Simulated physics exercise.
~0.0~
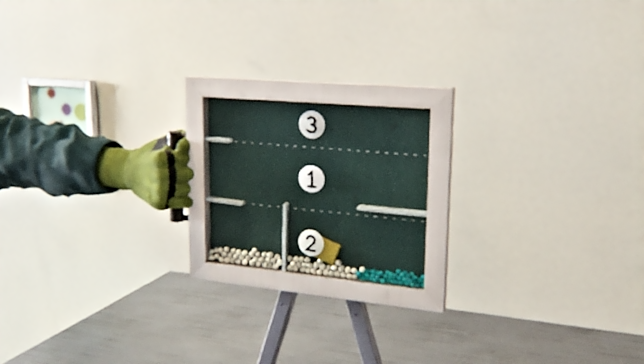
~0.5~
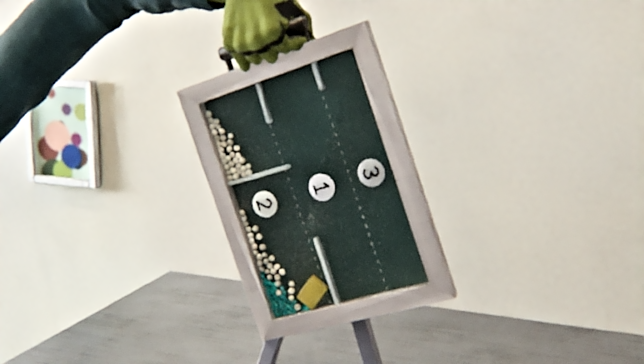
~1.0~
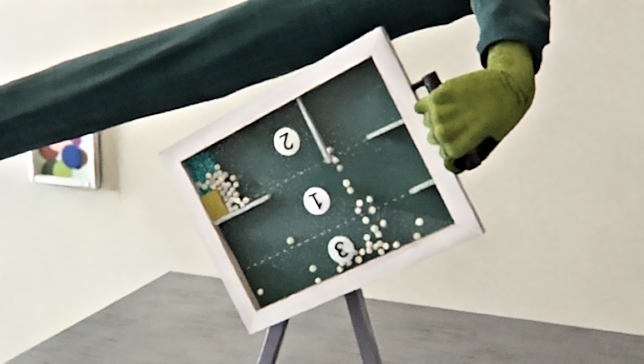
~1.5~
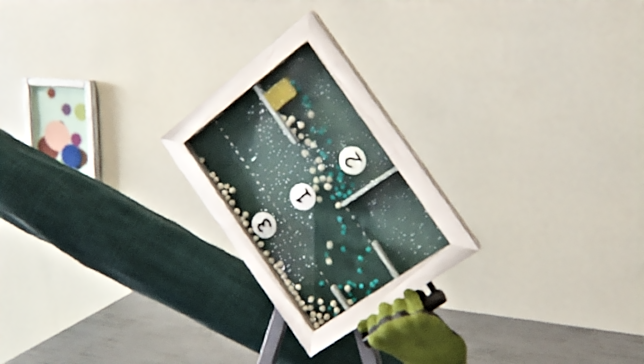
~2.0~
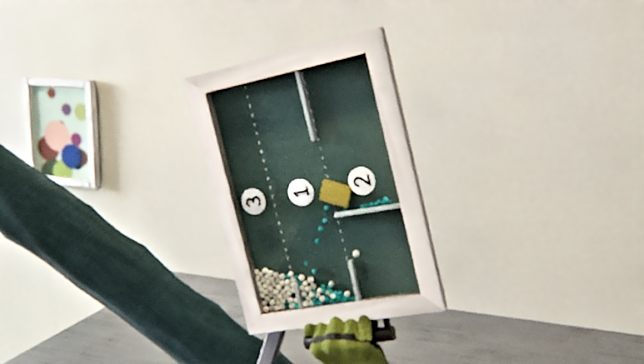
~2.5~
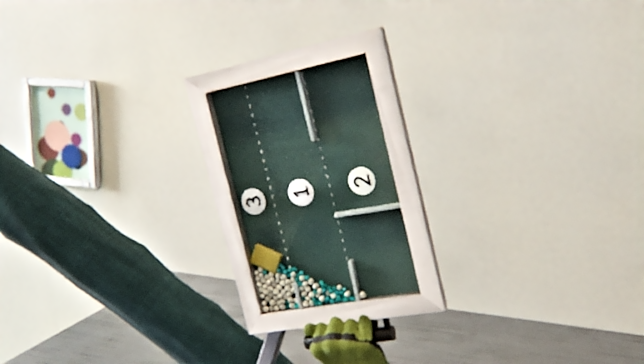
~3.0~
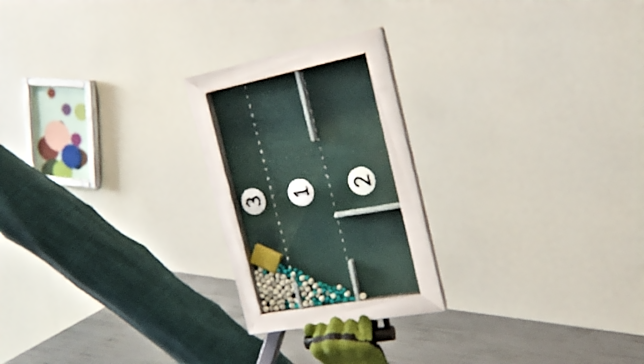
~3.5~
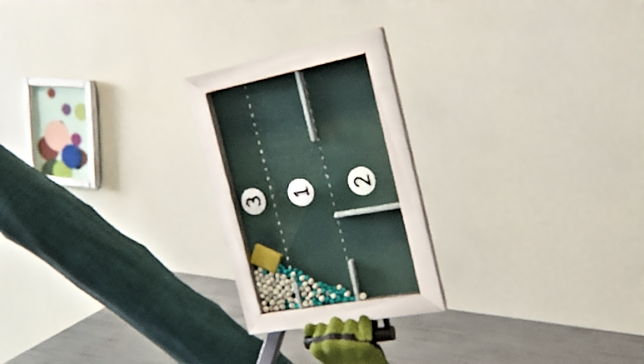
A framed case of white and turquoise balls and a yellow block is turned clockwise by a green-gloved hand, spilling its contents past the inner ledges, until it stops steeply tilted, with the balls heaped in the bottom left corner and the block resting against them in strip three.
